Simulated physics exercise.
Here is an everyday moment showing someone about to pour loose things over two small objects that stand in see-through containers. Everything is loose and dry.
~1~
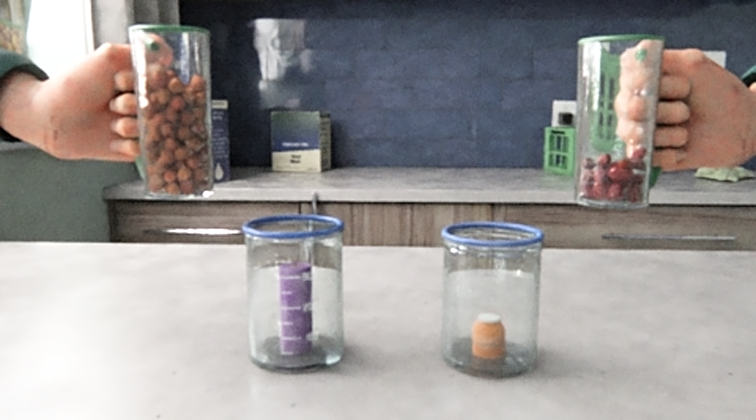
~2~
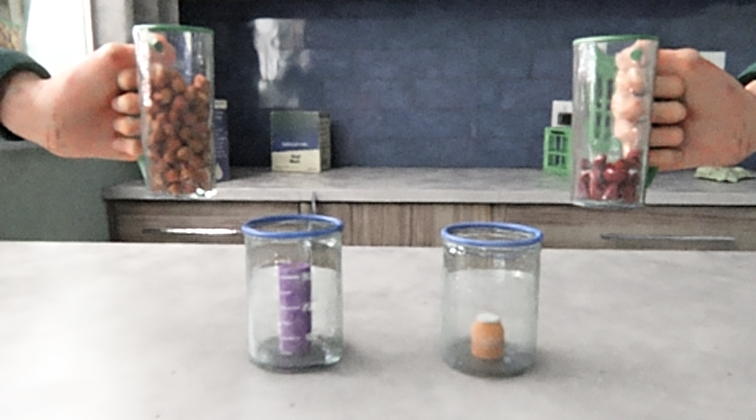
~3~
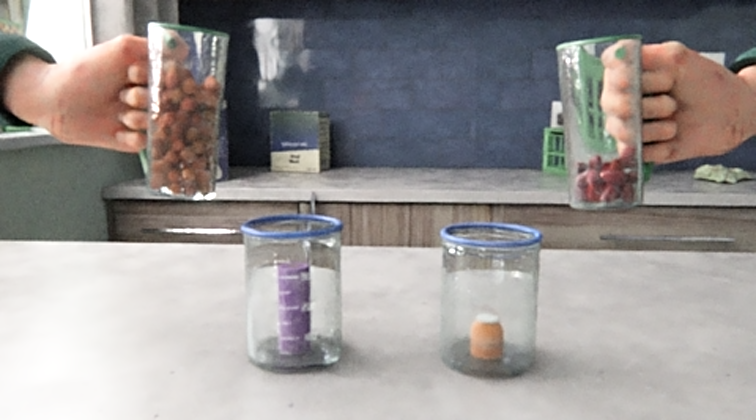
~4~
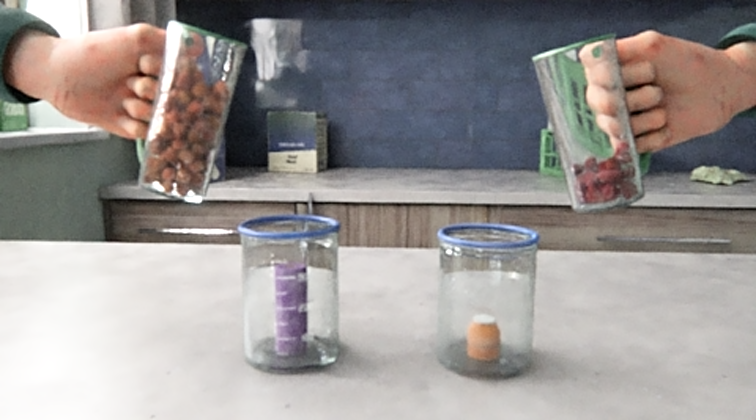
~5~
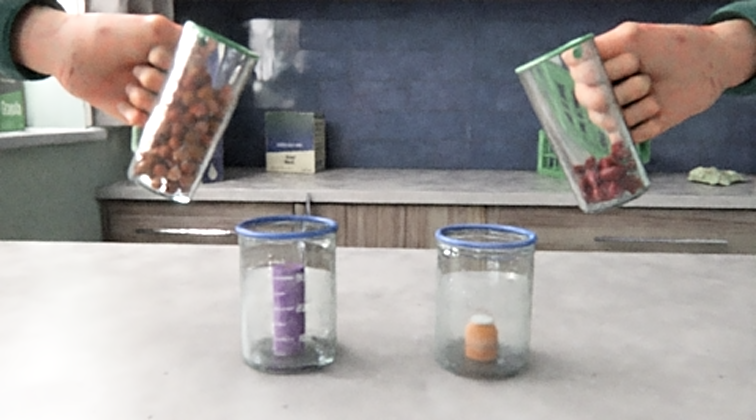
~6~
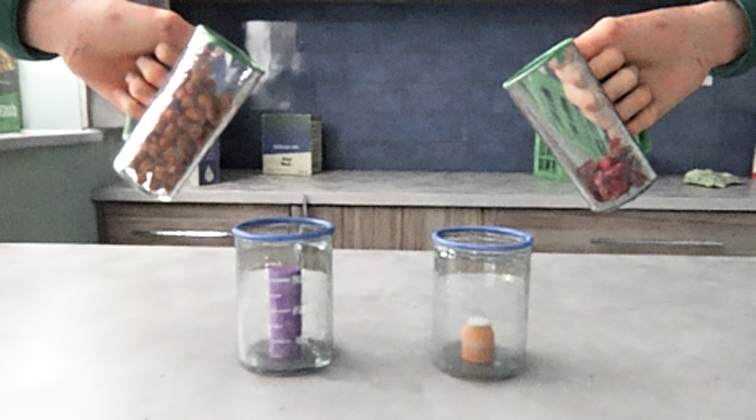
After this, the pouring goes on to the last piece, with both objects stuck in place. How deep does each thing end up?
The left one pokes through; the right one pokes through.
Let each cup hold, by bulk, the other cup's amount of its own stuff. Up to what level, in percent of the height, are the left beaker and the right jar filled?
Approximately 25 in a hundred for the left, 55 in a hundred for the right.
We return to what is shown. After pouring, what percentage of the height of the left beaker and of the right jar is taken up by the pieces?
Estimates: Left 60, right 20.
Then, 0.57 s after the last picture, left beaker empty, all of its cupful still in the cup; right jar empty, all of its cupful still in the cup.
Then, 1.06 s after the last picture, left beaker nearly empty, nearly all of its cupful still in the cup; right jar empty, all of its cupful still in the cup.
Then, 1.49 s after the last picture, left beaker a third full, none of its cupful still in the cup; right jar nearly empty, none of its cupful still in the cup.
At rest, left beaker half full (surface near (285, 281)), nothing beside it; right jar a quarter full (surface near (479, 331)), nothing beside it; the left thing is still showing; the right thing is still showing.
